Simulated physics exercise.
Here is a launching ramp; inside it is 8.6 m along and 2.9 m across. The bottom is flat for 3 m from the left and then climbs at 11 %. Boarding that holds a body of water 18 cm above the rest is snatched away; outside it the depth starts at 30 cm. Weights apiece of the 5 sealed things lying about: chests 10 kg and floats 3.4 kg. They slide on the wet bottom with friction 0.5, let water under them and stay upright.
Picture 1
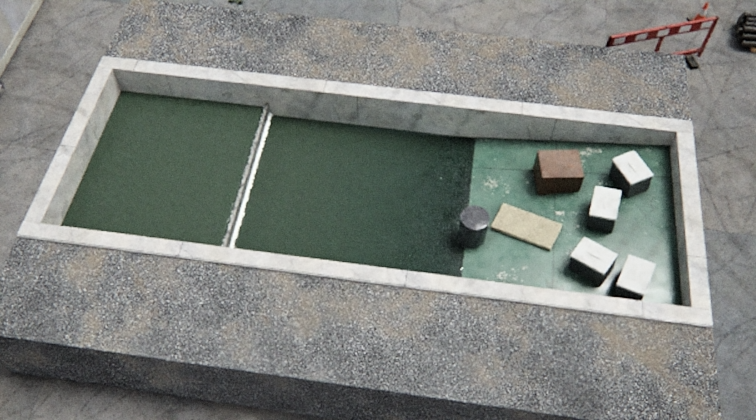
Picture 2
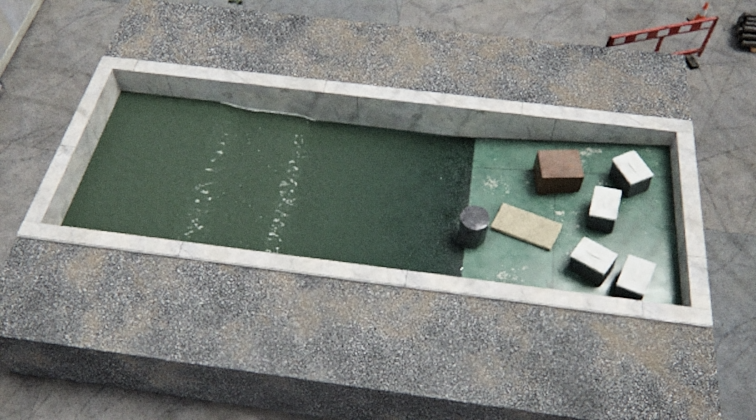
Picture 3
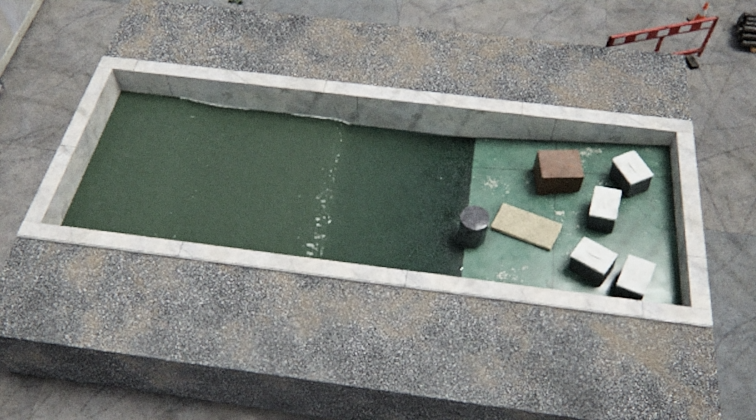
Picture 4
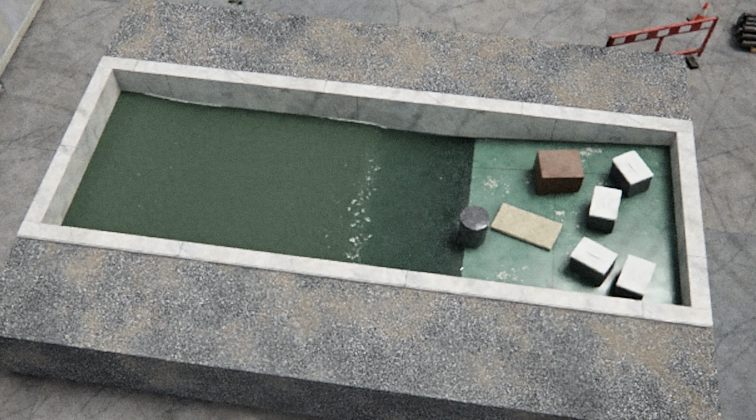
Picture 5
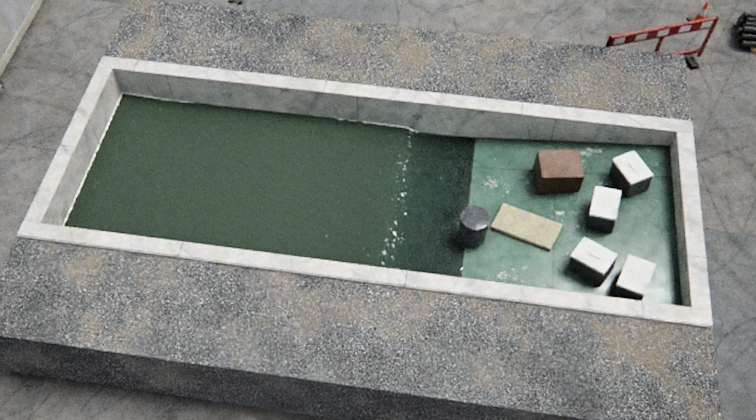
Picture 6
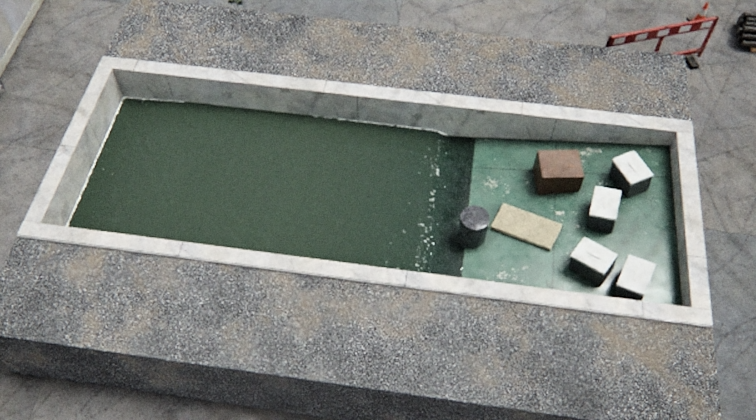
A low, foamy wave runs rightward through dark green water in a long, pale-walled basin set in speckled gravel, seen from a fixed, high, slanting viewpoint. A brown block, five white blocks, a dark cylinder and a flat yellowish slab sit on the lighter green floor at right, below a red-and-white barrier. The upright divider at left disappears, and broken white foam spreads toward the cylinder while the objects stay still.
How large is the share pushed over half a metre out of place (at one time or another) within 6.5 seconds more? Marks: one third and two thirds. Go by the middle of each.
That comes to under a third.
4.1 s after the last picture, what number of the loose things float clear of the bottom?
I count 1.
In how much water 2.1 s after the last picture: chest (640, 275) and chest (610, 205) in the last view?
Roughly 0 and 1 cm.
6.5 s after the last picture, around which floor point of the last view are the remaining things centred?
Around (563, 223).
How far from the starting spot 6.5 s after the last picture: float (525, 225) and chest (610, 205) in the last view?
In turn: 250 cm, 0 cm.
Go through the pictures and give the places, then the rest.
In the first picture, a chest at (635, 167) rests on the ground; a float at (527, 225), on the bottom; 16.2 m2 under water; 0 of 5 have shifted.
In the second picture, a chest at (635, 167) rests on the ground; a float at (527, 225), on the bottom; 16.2 m2 under water; 0 of 5 have shifted.
In the third picture, a chest at (635, 167), on the bottom; a float at (527, 225) rests on the ground; water covers 16.2 m2; 0 of 5 have shifted.
In the fourth picture, a chest at (635, 167) rests on the ground; a float at (527, 225), on the bottom; 16.2 m2 under water; 0 of 5 have shifted.
In the fifth picture, a chest at (635, 167) rests on the ground; a float at (527, 225) rests on the ground; 16.2 m2 under water; 0 of 5 have shifted.
In the sixth picture, a chest at (635, 167) rests on the ground; a float at (527, 225) rests on the ground; water covers 16.2 m2; 0 of 5 have shifted.
Then, 0.6 s after the last picture 0 of 5 are over 50 cm from their spots; 0 afloat.
Then, 2.1 s after the last picture 0 of 5 are over 50 cm from their spots; 1 afloat.
Then, 4.1 s after the last picture 0 of 5 are over 50 cm from their spots; 1 afloat.
Then, 6.5 s after the last picture 1 of 5 are over 50 cm from their spots, and 1 have been at some point; 1 afloat.
